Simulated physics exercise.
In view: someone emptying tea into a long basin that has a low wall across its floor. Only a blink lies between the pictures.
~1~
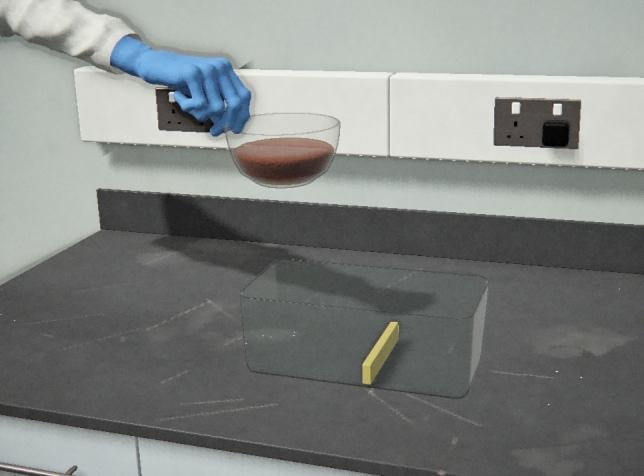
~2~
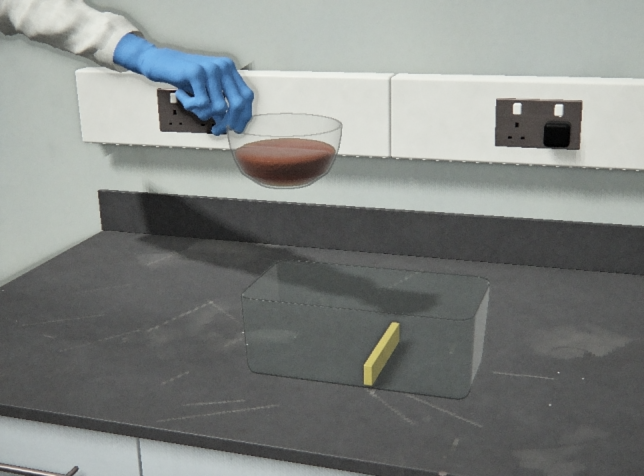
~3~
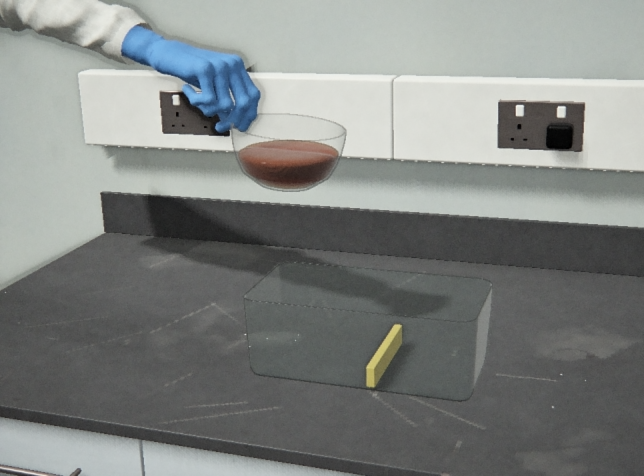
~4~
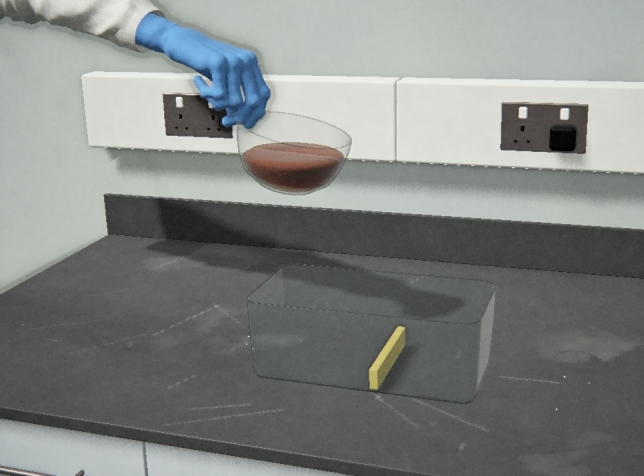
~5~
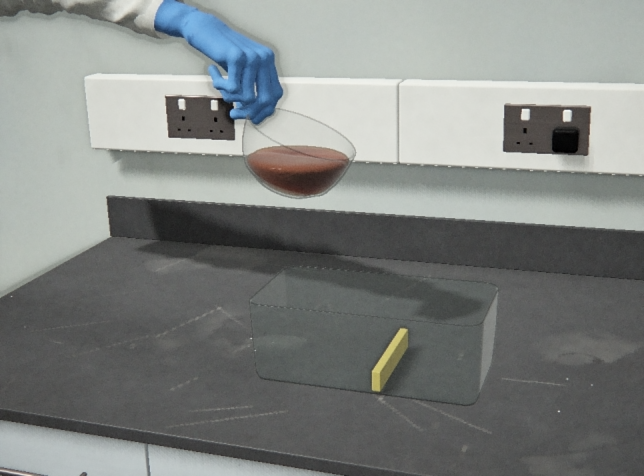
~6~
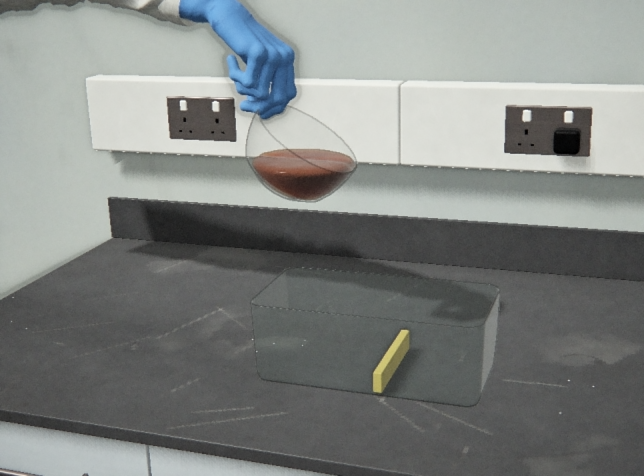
On a dark worktop below some wall sockets, a clear basin with a low yellow wall inside sat still while a blue-gloved hand above it steadily tilted a glass bowl of brown liquid rightward.
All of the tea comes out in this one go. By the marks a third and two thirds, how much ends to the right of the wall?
It comes to from a third to two thirds.
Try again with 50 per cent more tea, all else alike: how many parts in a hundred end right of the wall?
Some 60 per cent.
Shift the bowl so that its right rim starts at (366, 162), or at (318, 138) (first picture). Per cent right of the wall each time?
Roughly 85 per cent, and 15 per cent.
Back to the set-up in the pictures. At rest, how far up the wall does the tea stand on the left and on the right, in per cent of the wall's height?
The left part 30 per cent, the right part 40.
A moment on, the bowl is tipped on its side and 37 per cent is still to pour, 5 is left of the wall and 14 right of it.
Next, the bowl is tipped on its side and 6 per cent is still to pour, 30 is left of the wall and 49 right of it.
Then the bowl is tipped on its side and 0 per cent is still to pour, 49 is left of the wall and 49 right of it.
Later the bowl is tipped on its side and 0 per cent is still to pour, 50 is left of the wall and 49 right of it.
Finally, 49 per cent lies left of the wall, 49 right of it and 1 outside.
